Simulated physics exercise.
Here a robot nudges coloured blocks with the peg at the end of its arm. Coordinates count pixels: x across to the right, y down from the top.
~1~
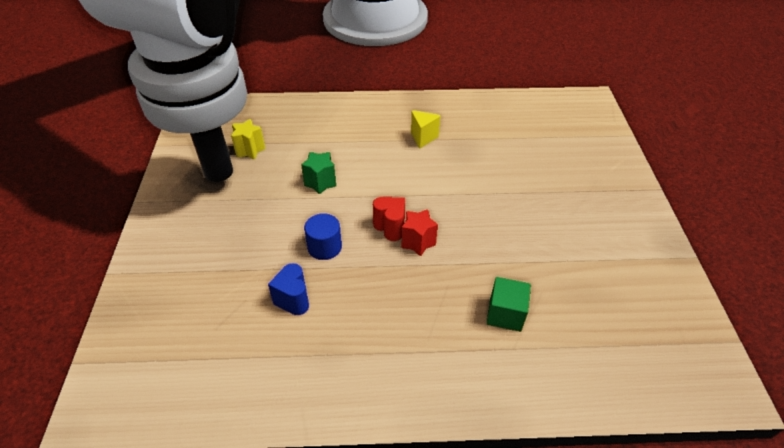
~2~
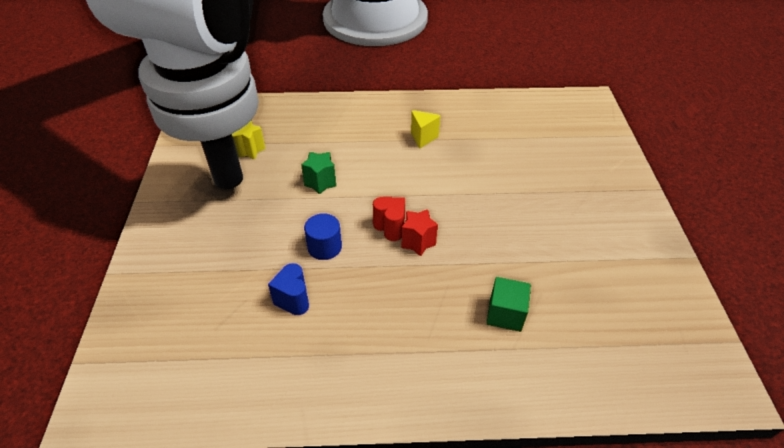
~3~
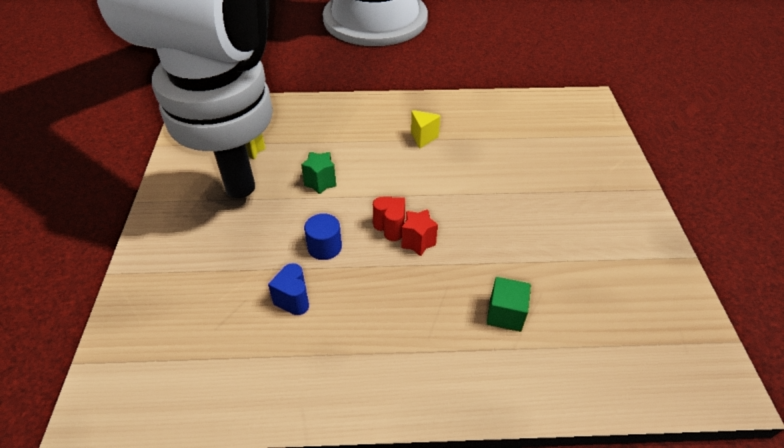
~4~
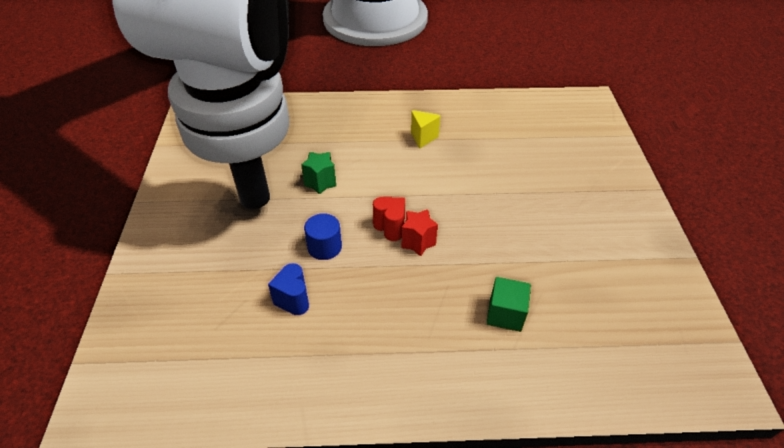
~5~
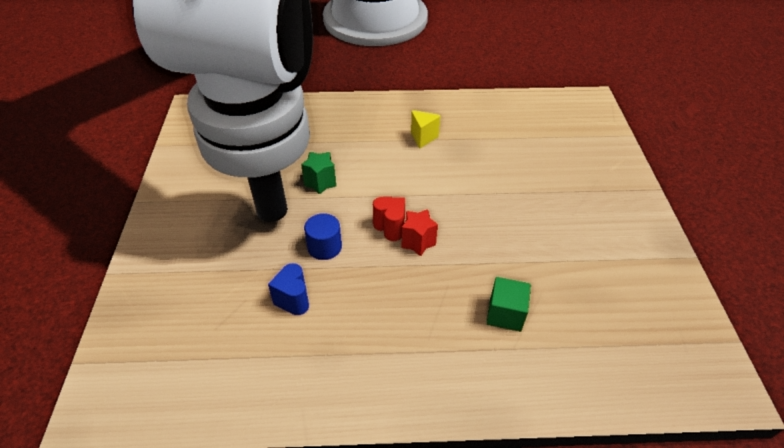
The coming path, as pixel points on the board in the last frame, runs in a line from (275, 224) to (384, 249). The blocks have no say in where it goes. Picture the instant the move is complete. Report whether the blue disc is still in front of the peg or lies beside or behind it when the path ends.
Slid away.
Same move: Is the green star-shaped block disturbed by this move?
The answer is that it remains undisturbed.
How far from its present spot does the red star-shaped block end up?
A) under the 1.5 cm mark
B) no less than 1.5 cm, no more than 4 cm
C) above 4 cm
A: Under the 1.5 cm mark.
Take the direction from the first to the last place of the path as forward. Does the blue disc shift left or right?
Its shift is rightward.
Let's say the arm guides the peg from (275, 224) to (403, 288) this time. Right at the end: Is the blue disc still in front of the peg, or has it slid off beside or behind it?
Carried ahead at the end.
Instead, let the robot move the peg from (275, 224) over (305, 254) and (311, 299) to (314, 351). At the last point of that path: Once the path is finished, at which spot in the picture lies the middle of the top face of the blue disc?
Around pixel (339, 235).
What follows on the original path. One third of the way, peg at (309, 219); blue disc at (328, 229).
Two thirds of the way, peg at (346, 228); blue disc at (352, 244).
At the end, peg at (384, 237); green star-shaped block still; blue disc at (362, 251); red heart-shaped block still; red star-shaped block still.
